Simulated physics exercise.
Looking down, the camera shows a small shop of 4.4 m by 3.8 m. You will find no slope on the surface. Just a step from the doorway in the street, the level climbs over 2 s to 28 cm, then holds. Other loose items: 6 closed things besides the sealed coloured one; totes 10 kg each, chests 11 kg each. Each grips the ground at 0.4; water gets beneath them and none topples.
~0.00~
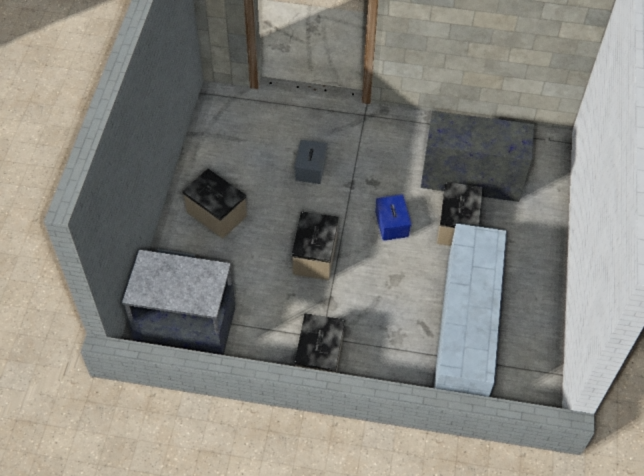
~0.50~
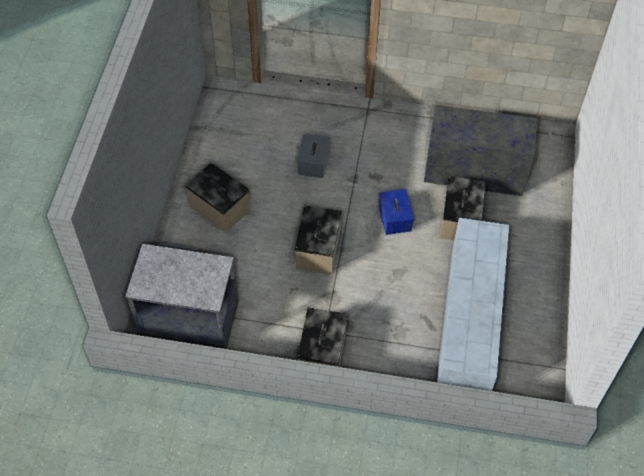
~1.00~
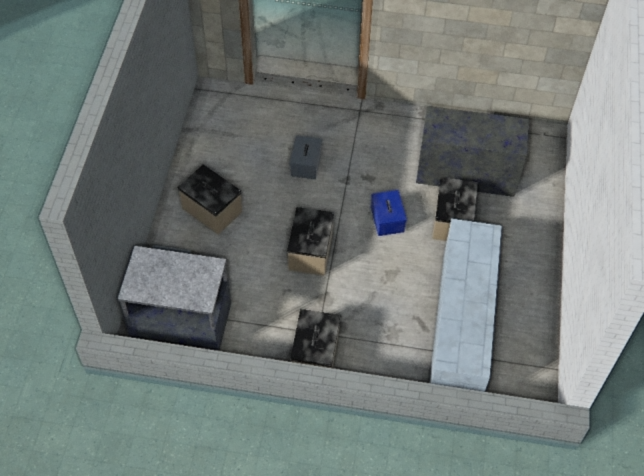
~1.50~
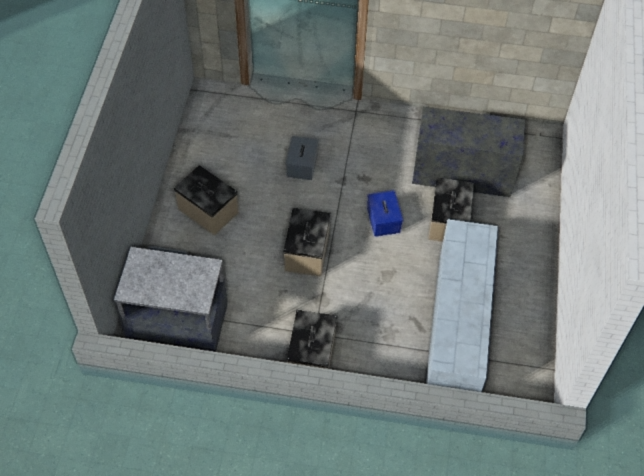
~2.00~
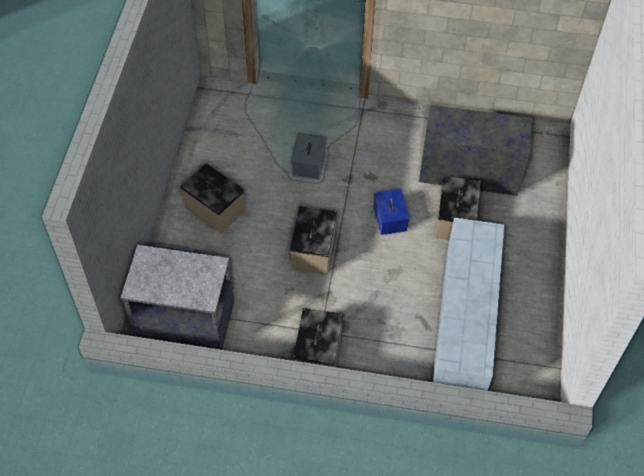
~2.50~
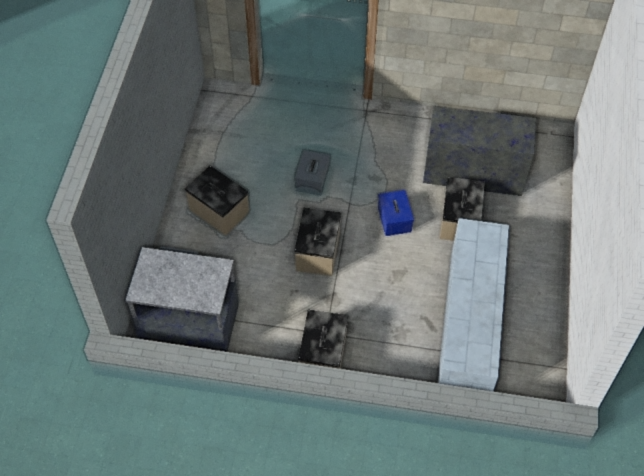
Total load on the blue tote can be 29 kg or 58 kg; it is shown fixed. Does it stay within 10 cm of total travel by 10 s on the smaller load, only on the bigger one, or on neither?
It never needs the heavy one.
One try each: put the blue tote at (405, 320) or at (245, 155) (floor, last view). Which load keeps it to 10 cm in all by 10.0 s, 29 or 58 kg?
In turn: Only the heavier mass works; only the heavier mass works.
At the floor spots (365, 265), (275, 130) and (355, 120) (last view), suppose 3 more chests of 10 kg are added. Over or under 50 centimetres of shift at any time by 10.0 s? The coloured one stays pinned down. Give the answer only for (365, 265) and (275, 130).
Results: Threshold exceeded; threshold exceeded.
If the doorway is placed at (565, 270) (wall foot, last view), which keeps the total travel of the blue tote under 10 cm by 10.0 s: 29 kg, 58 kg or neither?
Answer: Only the upper mass works.
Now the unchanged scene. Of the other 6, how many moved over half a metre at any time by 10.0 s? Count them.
Result: 5.
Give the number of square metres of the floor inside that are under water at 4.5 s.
Roughly 11.5 m2.
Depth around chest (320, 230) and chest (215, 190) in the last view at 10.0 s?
Depth approx. 18 cm / 21 cm.
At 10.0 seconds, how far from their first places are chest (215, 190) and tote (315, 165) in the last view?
140 cm, 250 cm.
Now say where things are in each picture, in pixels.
The first picture shows the blue tote at (394, 211), on the bottom; water covers 0.0 m2; 0 of 7 have shifted.
The second picture shows the blue tote at (397, 206), on the bottom; water covers 0.0 m2; 0 of 7 have shifted.
The third picture shows the blue tote at (389, 207) rests on the ground; water covers 0.0 m2; 0 of 7 have shifted.
The fourth picture shows the blue tote at (385, 207) rests on the ground; water covers 0.1 m2; 0 of 7 have shifted.
The fifth picture shows the blue tote at (392, 206) rests on the ground; 1.0 m2 under water; 0 of 7 have shifted.
The sixth picture shows the blue tote at (396, 207), on the bottom; 2.8 m2 under water; 1 of 7 have shifted.
After 3.5 s the blue tote would be 0 cm from its start with 29 kg and 0 cm from its start with 58 kg; 7 cm of water round it then.
After 4.5 s the blue tote would be 0 cm from its start with 29 kg and 0 cm from its start with 58 kg; 5 cm of water round it then.
After 7.0 s the blue tote would be 0 cm from its start with 29 kg and 0 cm from its start with 58 kg; 12 cm of water round it then.
After 10.0 s the blue tote would be 4 cm from its start with 29 kg and 0 cm from its start with 58 kg; 15 cm of water round it then.
